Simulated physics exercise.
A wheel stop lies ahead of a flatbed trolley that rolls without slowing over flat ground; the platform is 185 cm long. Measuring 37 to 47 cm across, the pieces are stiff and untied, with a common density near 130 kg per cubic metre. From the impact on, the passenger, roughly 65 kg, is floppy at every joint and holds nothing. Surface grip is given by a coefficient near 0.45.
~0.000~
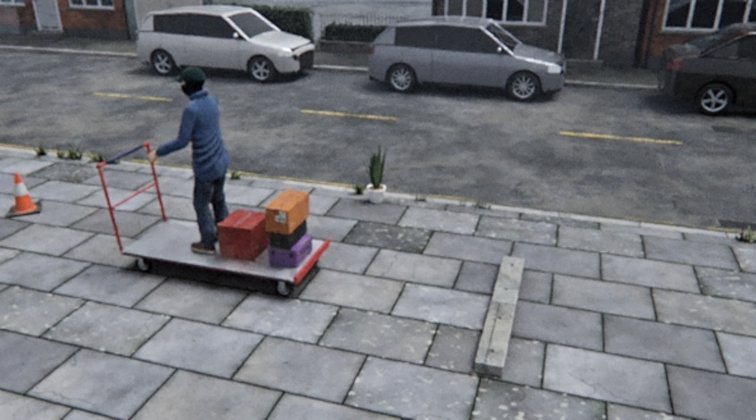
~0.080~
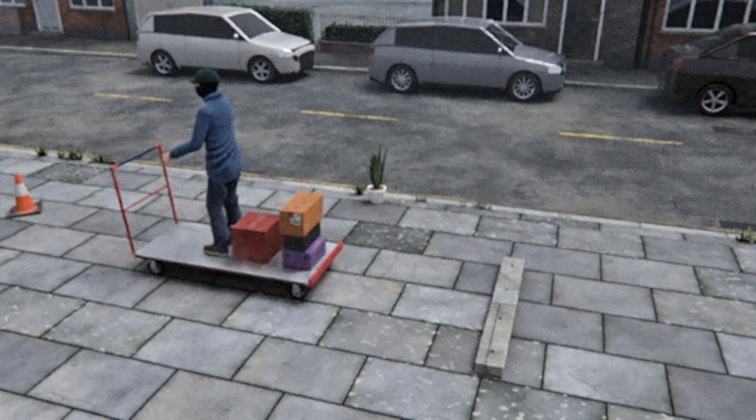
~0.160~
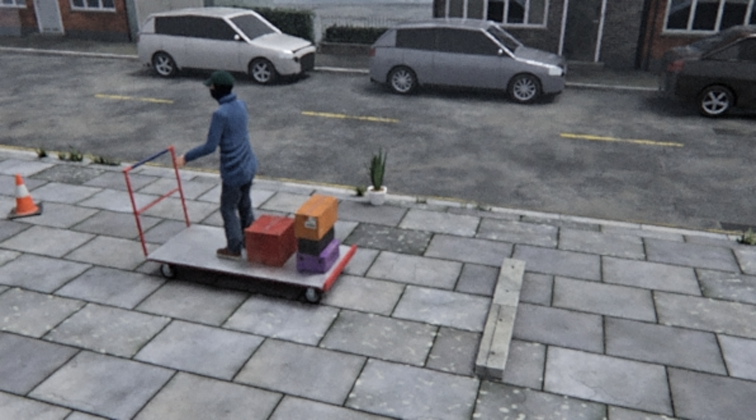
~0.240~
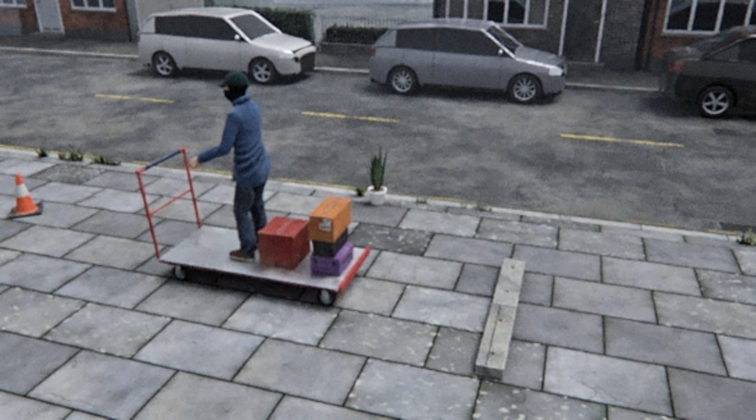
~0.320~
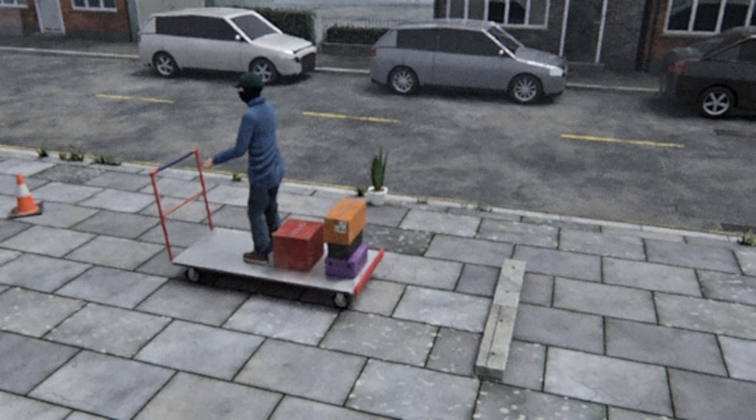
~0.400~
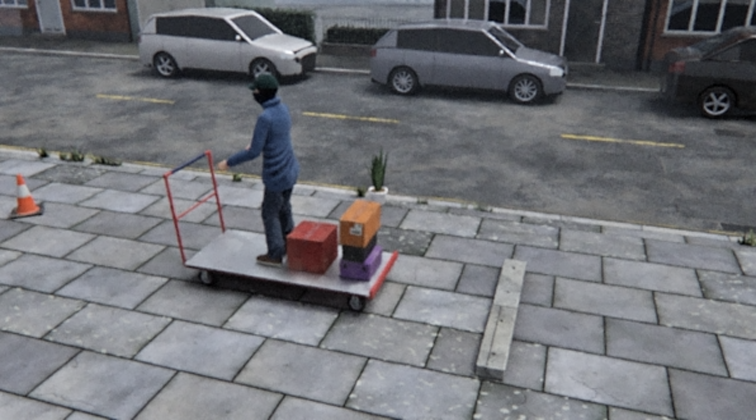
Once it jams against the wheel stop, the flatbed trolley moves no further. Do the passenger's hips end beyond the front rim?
Not on the deck.
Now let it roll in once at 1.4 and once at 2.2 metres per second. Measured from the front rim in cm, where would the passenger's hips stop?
The first try ends 30 cm behind the front rim, the second 20 cm past it.
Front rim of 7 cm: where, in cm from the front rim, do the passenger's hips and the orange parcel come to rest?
Result: Hips 10 cm past rim; orange 70 cm past rim.
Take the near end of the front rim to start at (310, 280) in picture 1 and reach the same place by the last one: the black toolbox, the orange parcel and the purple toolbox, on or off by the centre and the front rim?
Result: Black gone; orange gone; purple safe.
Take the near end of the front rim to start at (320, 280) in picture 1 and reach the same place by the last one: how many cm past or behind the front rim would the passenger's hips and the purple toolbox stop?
Both stay short of the rim: The hips by 30 cm and purple by 20 cm.
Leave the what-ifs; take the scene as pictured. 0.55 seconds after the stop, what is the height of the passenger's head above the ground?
Height: Approx. 90 cm above ground.
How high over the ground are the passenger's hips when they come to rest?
Roughly 35 cm.
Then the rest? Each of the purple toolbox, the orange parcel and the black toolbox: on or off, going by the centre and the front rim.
By the last picture you'd see purple retained, orange shed and black shed.
The wheels strike at 1.02 s.
After 1.57 s the passenger's hips are 20 cm behind the rim, near (484, 258) in the last picture's view.
After 2.02 s the passenger's hips are 10 cm past the rim, near (518, 270) in the last picture's view.
Final state at 4.1 s, past the rim, black toolbox, orange parcel and the passenger's hips; behind it, purple toolbox and red carton.
